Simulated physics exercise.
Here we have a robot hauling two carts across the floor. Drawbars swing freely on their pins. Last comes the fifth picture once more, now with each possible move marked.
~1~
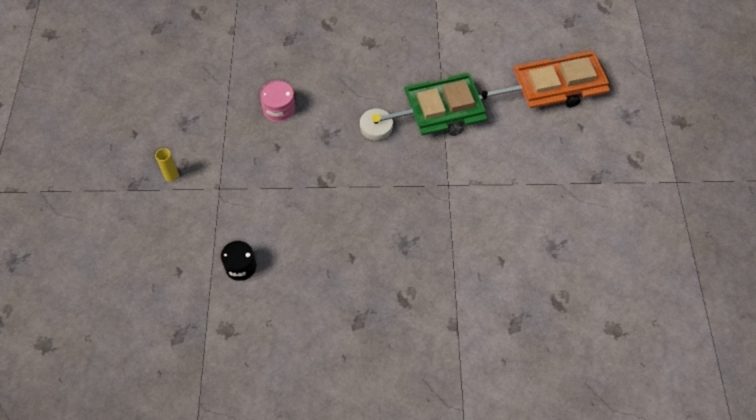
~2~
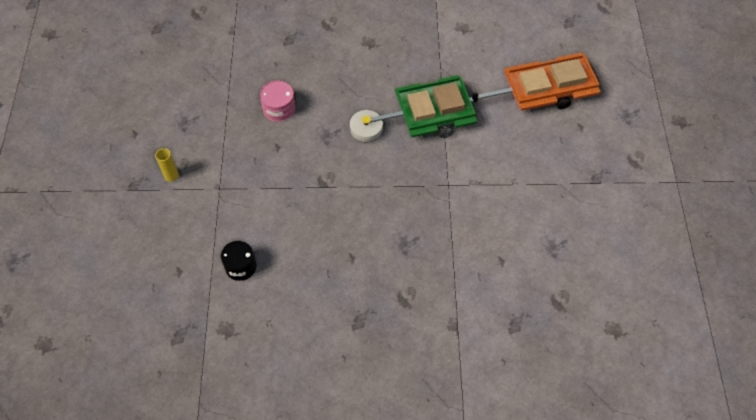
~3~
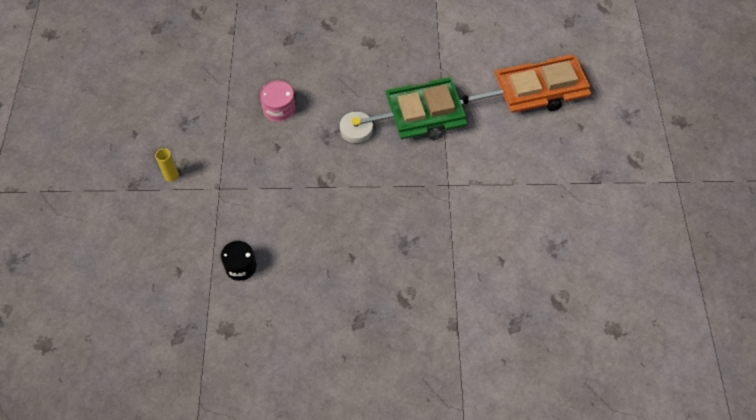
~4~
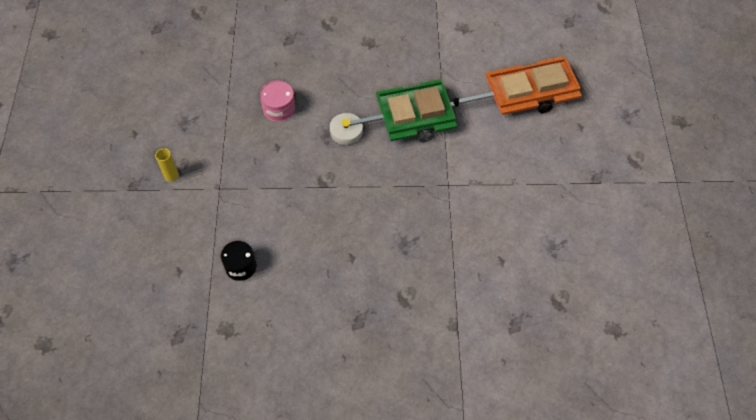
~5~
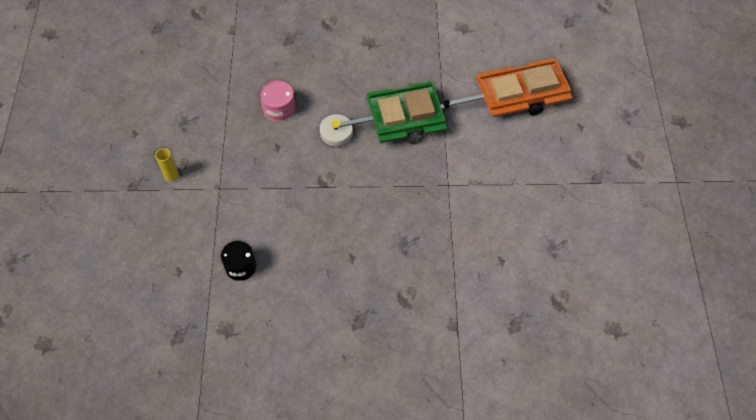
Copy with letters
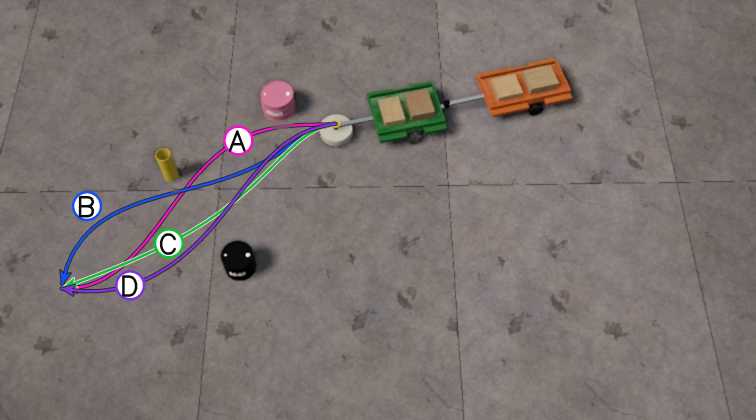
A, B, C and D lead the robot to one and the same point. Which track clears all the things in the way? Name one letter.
Choose route C.
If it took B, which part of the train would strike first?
The green cart.
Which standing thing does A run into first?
The pink tub.
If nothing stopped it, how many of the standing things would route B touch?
One.
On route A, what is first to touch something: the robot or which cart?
The green cart touches first.
On the copy, A from (336, 124) via (192, 181) to (64, 289); B from (336, 124) via (187, 189) to (62, 284); C from (336, 124) via (221, 212) to (64, 288); D from (336, 124) via (217, 221) to (61, 288).
On C. First, robot (255, 190), last cart (428, 105).
Then, robot (161, 253), last cart (336, 144).
Finally, robot (65, 293), last cart (258, 189); nothing has been touched.
By contrast, A meets the pink tub; B meets the yellow post; D meets the black tub.
